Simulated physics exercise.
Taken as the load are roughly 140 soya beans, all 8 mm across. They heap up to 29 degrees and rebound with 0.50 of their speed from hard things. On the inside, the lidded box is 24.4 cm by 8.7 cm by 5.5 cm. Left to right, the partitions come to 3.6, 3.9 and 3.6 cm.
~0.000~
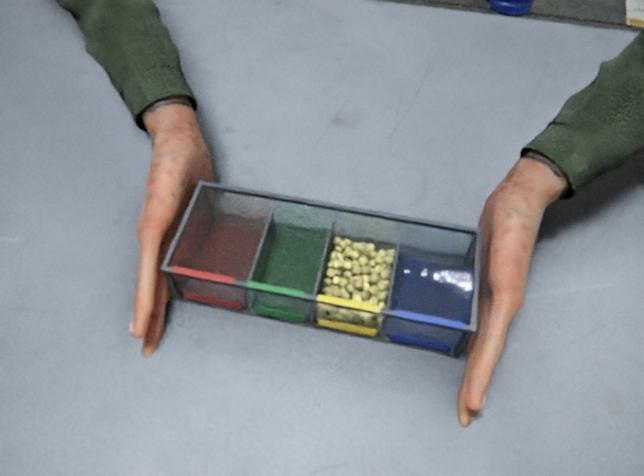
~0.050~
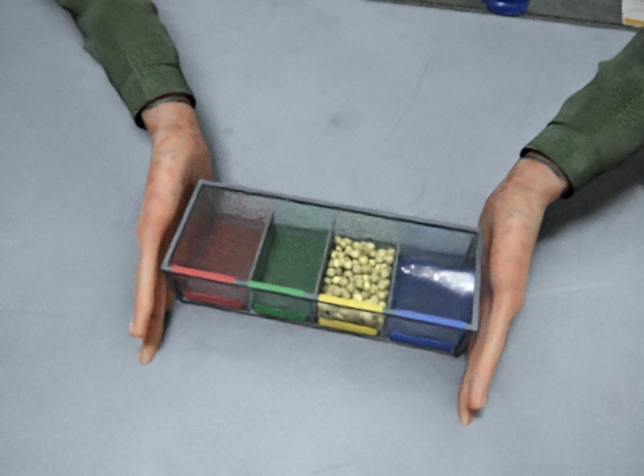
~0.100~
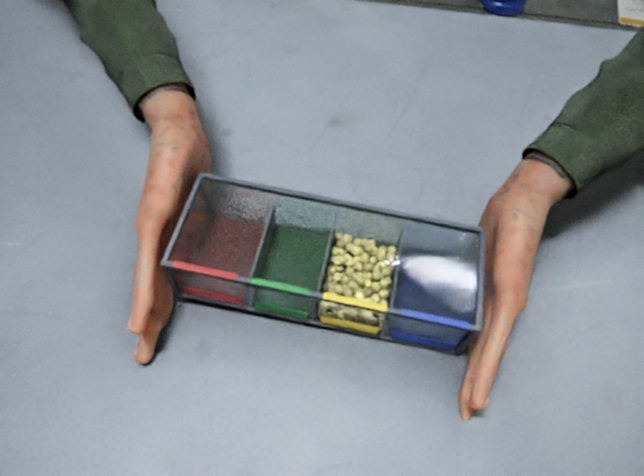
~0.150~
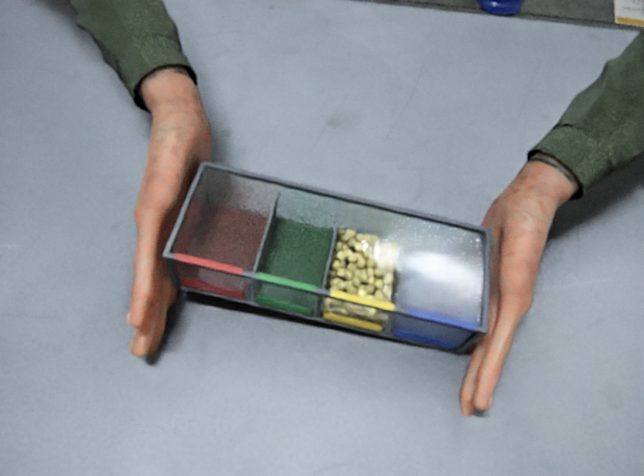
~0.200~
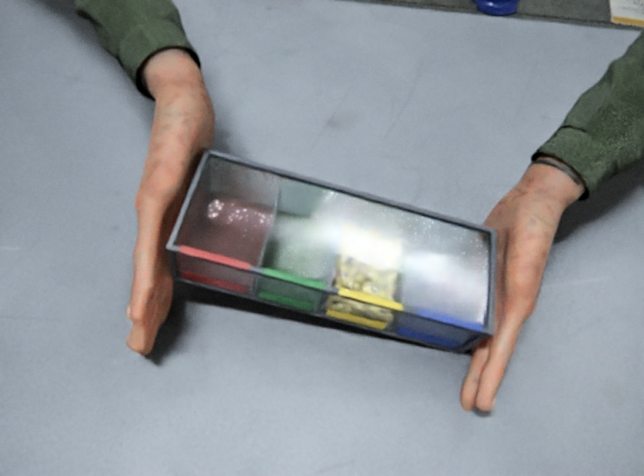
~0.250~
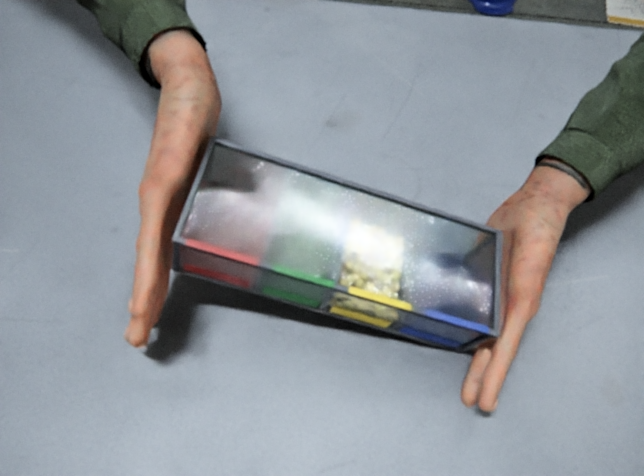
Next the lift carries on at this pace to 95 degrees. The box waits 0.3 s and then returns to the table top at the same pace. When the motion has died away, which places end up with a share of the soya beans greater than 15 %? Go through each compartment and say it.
Red: Misses the mark. Blue: Passes the mark. Green: Misses the mark. Yellow: Passes the mark.
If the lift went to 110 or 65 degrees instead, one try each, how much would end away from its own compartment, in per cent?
Roughly 60 percent, then roughly 0 percent.
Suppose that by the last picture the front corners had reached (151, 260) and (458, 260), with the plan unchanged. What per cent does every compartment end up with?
Per cent by compartment: Red 30, blue 0, green 0, yellow 70.
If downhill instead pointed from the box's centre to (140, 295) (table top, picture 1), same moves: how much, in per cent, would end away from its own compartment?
That would be close to 30 per cent.
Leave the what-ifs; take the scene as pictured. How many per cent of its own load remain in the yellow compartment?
Around 50 per cent of it.
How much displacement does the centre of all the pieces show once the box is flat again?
I'd say close to 4.5 cm in total.
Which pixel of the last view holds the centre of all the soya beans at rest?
Resting centre estimate: Around (411, 308).
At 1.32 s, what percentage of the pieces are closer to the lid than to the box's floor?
I'd say around 50 percent of the pieces.
Then, at 1.32 s, tilt 95 degrees; blue 35 %, yellow 65 %.
After 2.03 s, tilt 49 degrees; blue 55 %, yellow 45 %.
After 2.78 s, tilt 0 degrees; blue 55 %, yellow 45 %.
In the end, at 3.6 s, red 0 %, blue 55 %, green 0 %, yellow 45 %.
